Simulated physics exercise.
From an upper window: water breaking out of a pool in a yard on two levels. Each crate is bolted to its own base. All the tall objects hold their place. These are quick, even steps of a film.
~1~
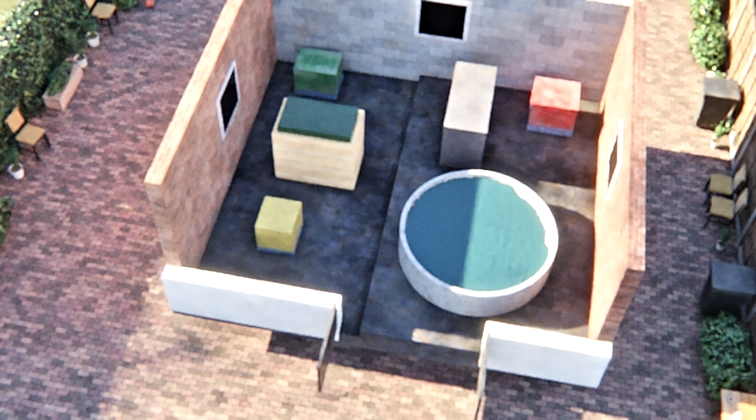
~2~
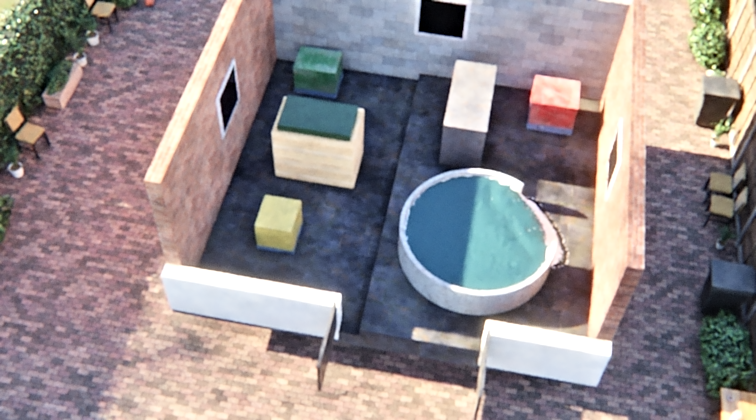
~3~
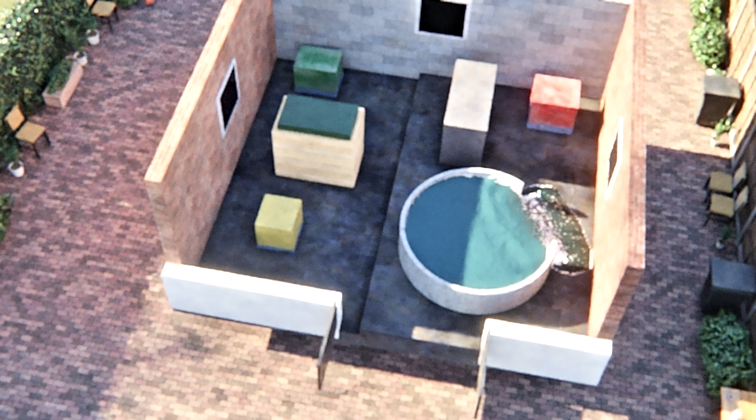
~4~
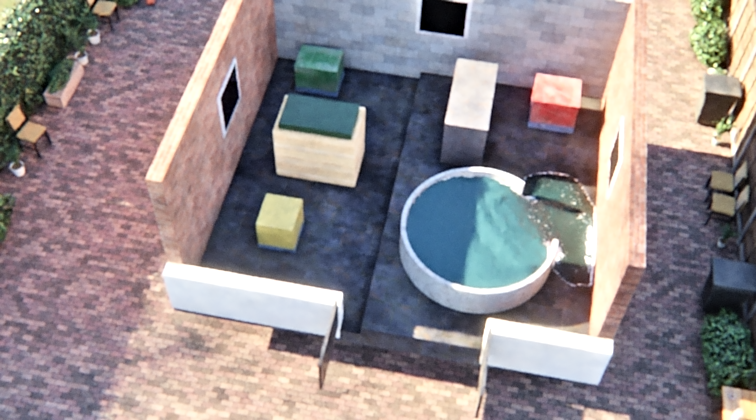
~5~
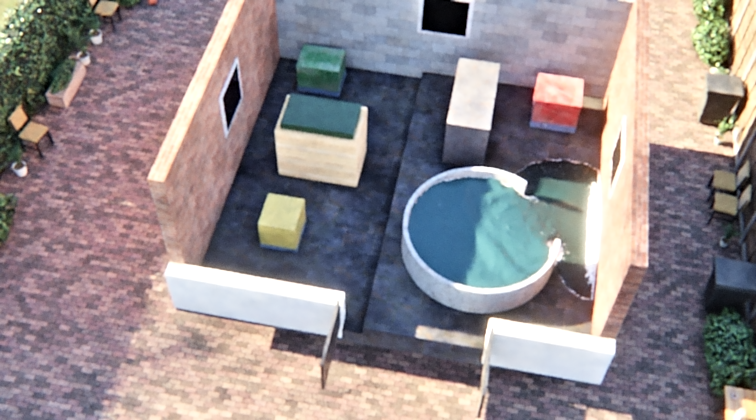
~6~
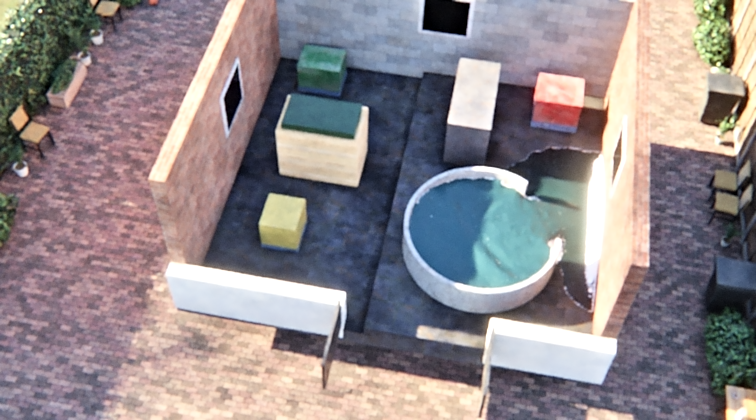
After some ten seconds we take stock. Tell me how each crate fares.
The red crate is soaked; the green crate is soaked; the yellow crate keeps dry.
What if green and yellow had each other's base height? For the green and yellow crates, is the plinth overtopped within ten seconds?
My reading: The green crate gets wet, the yellow crate keeps dry.
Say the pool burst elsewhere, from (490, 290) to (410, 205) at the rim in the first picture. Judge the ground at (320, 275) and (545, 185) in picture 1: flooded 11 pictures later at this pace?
In that order: Under water, free of water.
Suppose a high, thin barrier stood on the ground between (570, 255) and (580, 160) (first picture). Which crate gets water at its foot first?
It is the red one.
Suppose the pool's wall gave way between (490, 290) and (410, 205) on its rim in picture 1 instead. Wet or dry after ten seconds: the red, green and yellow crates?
In short: The red crate keeps dry; the green crate is wetted; the yellow crate gets wet.
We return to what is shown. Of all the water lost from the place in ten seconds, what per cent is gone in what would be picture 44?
Near 45 in a hundred.
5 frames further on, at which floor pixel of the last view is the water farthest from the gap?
Close to (603, 98).
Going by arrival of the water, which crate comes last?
That is the one in yellow.
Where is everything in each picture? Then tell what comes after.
The first frame shows the round pool at (478, 233) is whole and still.
In the second frame, water pours out at (541, 226) and has run to a hidden place.
In the third frame, water pours out at (541, 226) and has run to (582, 267).
In the fourth frame, water pours out at (542, 226) and has run to (568, 180).
In the fifth frame, the front is at (598, 174), out from the gap at (544, 226).
In the sixth frame, the front is at (600, 157), out from the gap at (545, 225).
A moment on, water covers 15 % of the floor; the red crate water round its plinth, the green crate not reached, the yellow crate not reached.
Next, water covers 25 % of the floor; the red crate water round its plinth, the green crate not reached, the yellow crate not reached.
Then, water covers 40 % of the floor; the red crate water round its plinth, the green crate water round its plinth, the yellow crate not reached.
Later, water covers 70 % of the floor; the red crate water round its plinth, the green crate water round its plinth, the yellow crate water round its plinth.
In the end, water covers 90 % of the floor; the red crate was topped, the green crate was topped, the yellow crate stayed above the water.
